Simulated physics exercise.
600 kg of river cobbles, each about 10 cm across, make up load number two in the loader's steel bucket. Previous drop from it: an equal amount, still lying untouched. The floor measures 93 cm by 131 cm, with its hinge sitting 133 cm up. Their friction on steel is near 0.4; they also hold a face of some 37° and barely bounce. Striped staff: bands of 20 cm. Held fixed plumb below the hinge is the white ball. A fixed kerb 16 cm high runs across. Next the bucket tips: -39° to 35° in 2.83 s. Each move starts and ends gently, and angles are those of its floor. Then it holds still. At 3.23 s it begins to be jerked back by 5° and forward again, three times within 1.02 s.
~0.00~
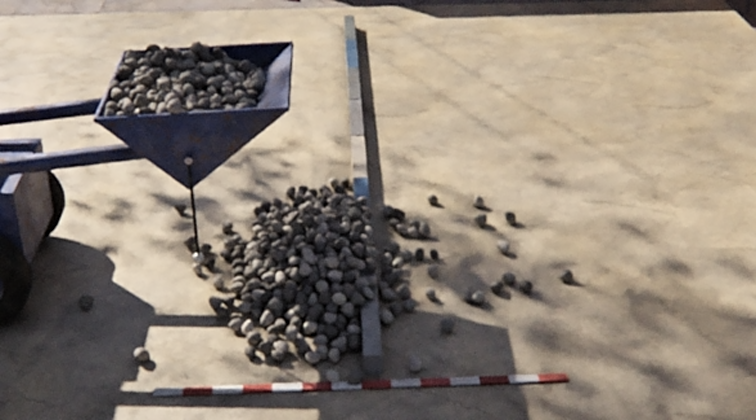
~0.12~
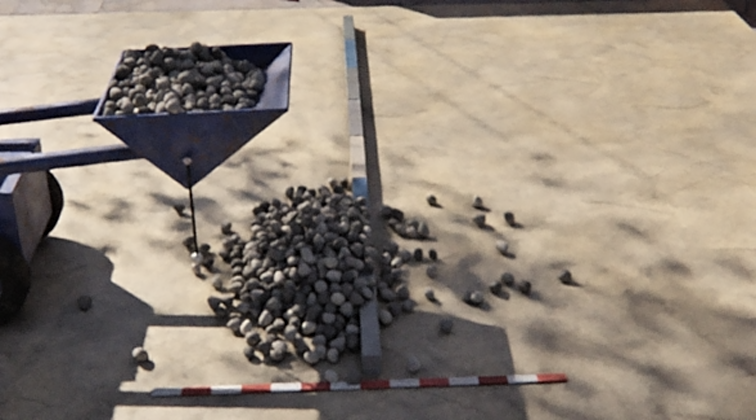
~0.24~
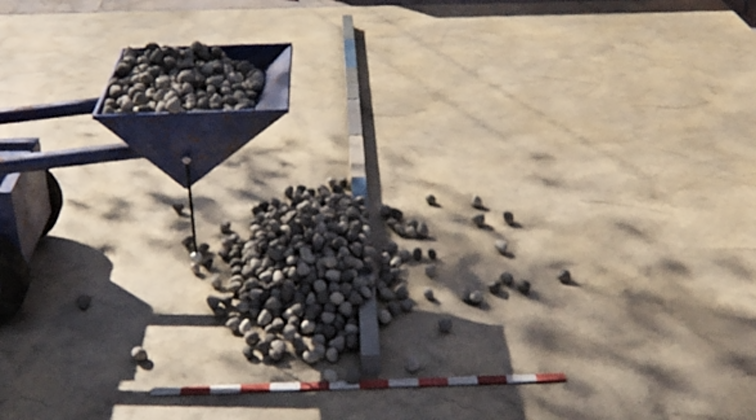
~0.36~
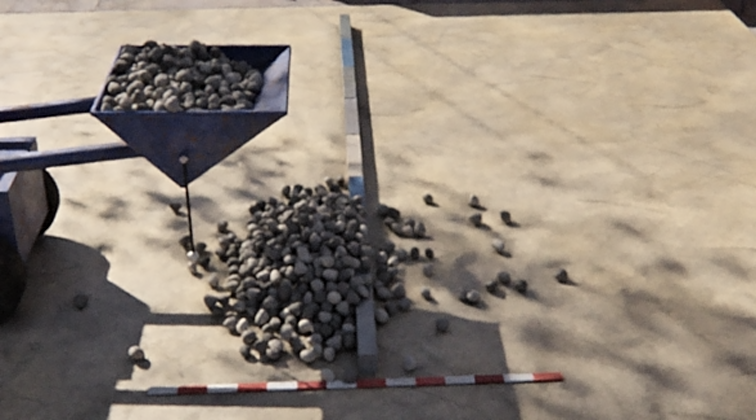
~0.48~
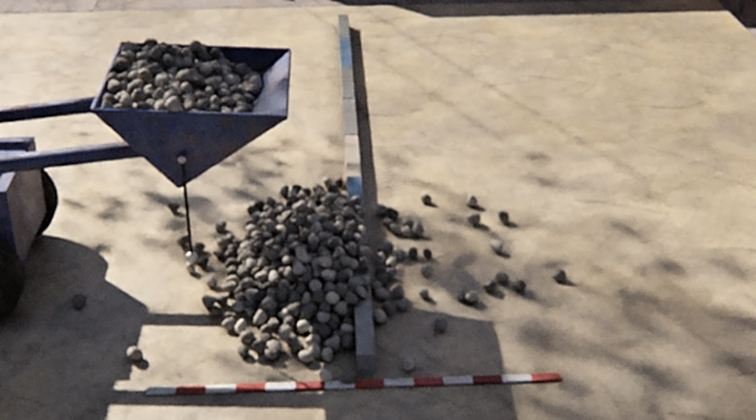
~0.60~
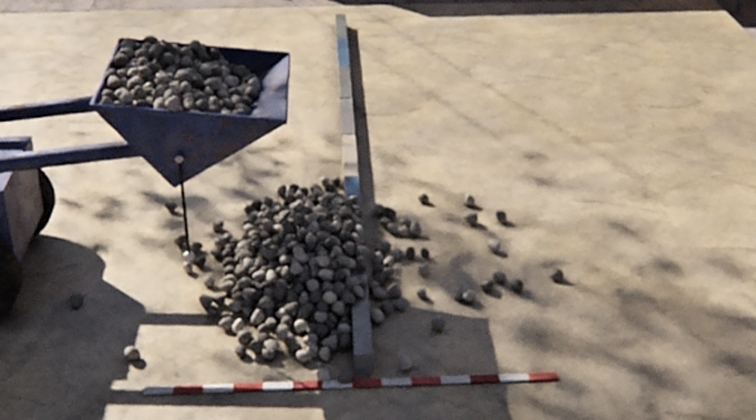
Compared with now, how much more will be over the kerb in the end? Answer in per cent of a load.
Close to 34 parts in a hundred.
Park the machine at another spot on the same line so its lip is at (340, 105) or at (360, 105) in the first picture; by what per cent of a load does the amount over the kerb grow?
The first would add around 85 per cent, the second around 100 per cent.
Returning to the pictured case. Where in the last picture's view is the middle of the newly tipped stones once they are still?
Middle: Approx. (330, 246) px.
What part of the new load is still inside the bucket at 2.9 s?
Estimate: 15 % remaining inside, roughly.
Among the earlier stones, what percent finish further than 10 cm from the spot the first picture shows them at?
I'd say roughly 10 per cent of them.
After 2.1 s the floor is at 23°; in per cent of one load, 92 in the bucket, 101 on this side of the kerb, 8 over the kerb; the foremost stones are at (499, 249).
After 2.9 s the floor is at 35°; in per cent of one load, 17 in the bucket, 162 on this side of the kerb, 21 over the kerb; the foremost stones are at (500, 241).
After 4.7 s the floor is at 35°; in per cent of one load, 0 in the bucket, 158 on this side of the kerb, 42 over the kerb; the foremost stones are at (520, 254).
After 7.5 s the floor is at 35°; in per cent of one load, 0 in the bucket, 158 on this side of the kerb, 42 over the kerb; the foremost stones are at (520, 254). Net gain over the kerb, 34.
